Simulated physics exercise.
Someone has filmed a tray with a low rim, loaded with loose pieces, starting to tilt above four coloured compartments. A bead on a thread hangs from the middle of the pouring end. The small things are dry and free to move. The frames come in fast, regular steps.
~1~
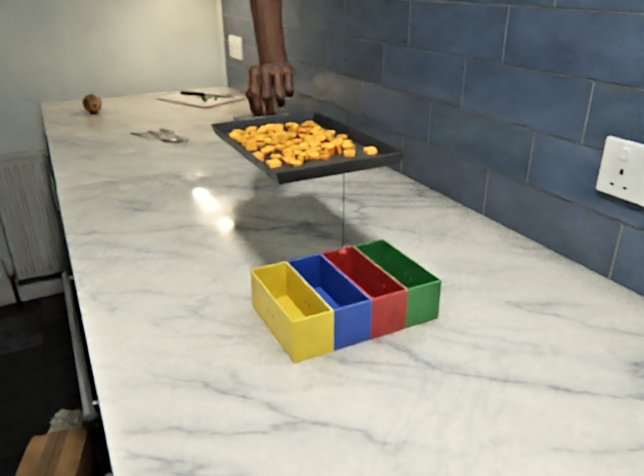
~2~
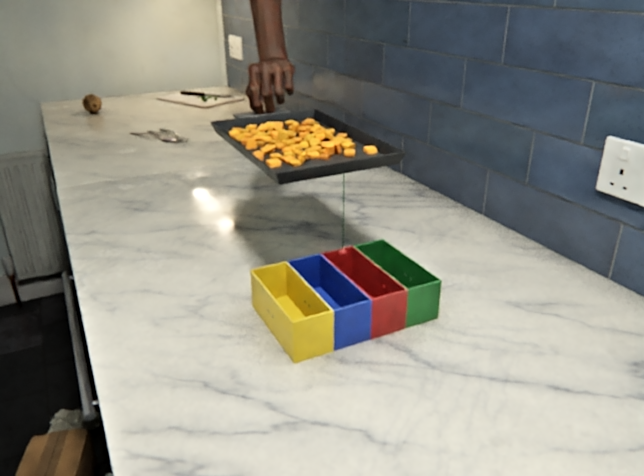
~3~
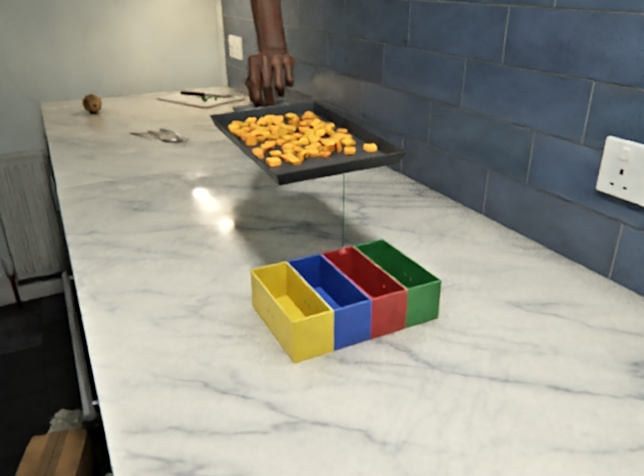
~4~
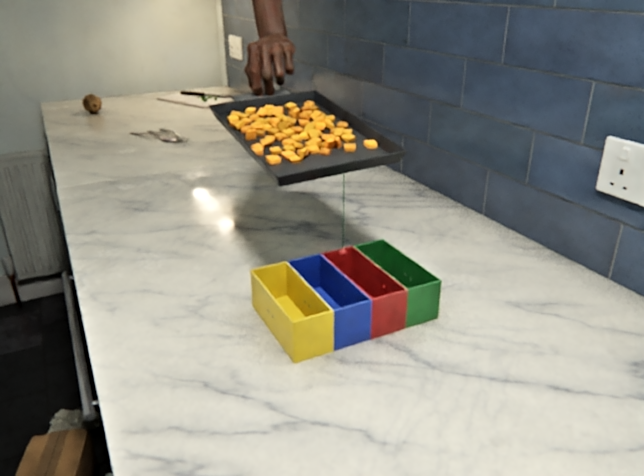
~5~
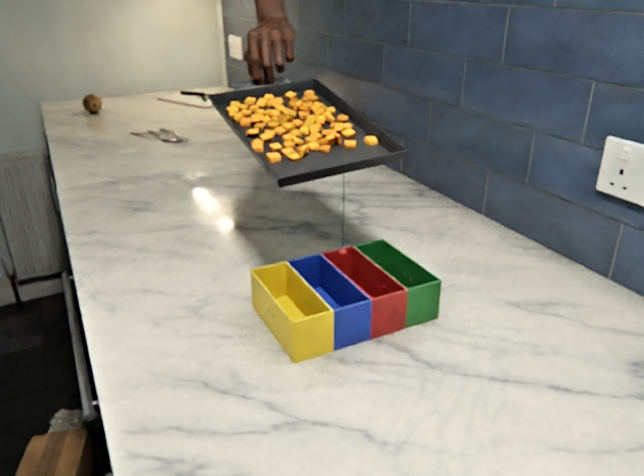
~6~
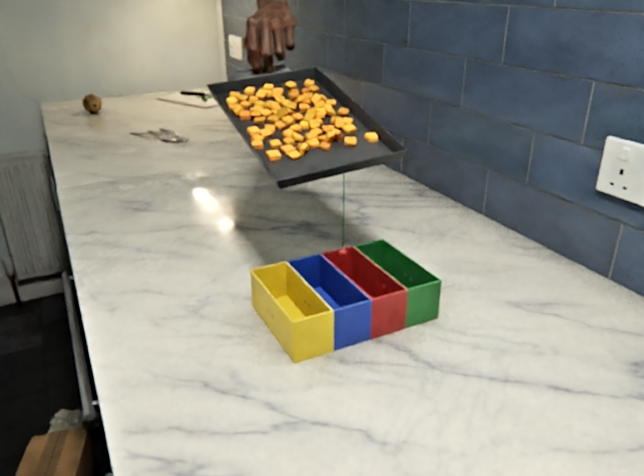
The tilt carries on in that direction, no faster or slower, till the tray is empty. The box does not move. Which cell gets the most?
The yellow one ends fullest.
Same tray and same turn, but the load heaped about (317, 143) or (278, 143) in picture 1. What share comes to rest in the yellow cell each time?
In turn 40 and 50 in a hundred.
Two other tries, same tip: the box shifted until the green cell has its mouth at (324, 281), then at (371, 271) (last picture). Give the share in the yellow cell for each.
The first gives 0 %, the second 10 %.
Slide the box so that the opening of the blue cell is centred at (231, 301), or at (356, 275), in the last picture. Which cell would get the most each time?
At the first place the green one, at the second yellow.
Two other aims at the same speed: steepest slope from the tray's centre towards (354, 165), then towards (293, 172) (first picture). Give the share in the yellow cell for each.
The first gives 0 %, the second 60 %.
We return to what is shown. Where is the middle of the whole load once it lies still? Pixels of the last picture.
Around (308, 322).
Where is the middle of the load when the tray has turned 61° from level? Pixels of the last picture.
At about (313, 164).
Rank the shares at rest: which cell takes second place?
The runner-up: The blue one.
Just after the last frame, tray tipped steeply; the larger part on the tray; just a few in the yellow cell; about a tenth falling or outside the box.
A moment on, tray tipped past a quarter turn; about a tenth on the tray; roughly a third in the yellow cell; roughly a quarter in the blue cell; about a tenth in the red cell; roughly a quarter falling or outside the box.
Further on, tray tipped past a quarter turn; roughly half in the yellow cell; roughly a third in the blue cell; about a tenth in the red cell; just a few in the green cell; about a tenth falling or outside the box.
When it is over, tray tipped past a quarter turn; roughly half in the yellow cell; roughly a third in the blue cell; about a tenth in the red cell; just a few in the green cell; about a tenth outside the box.
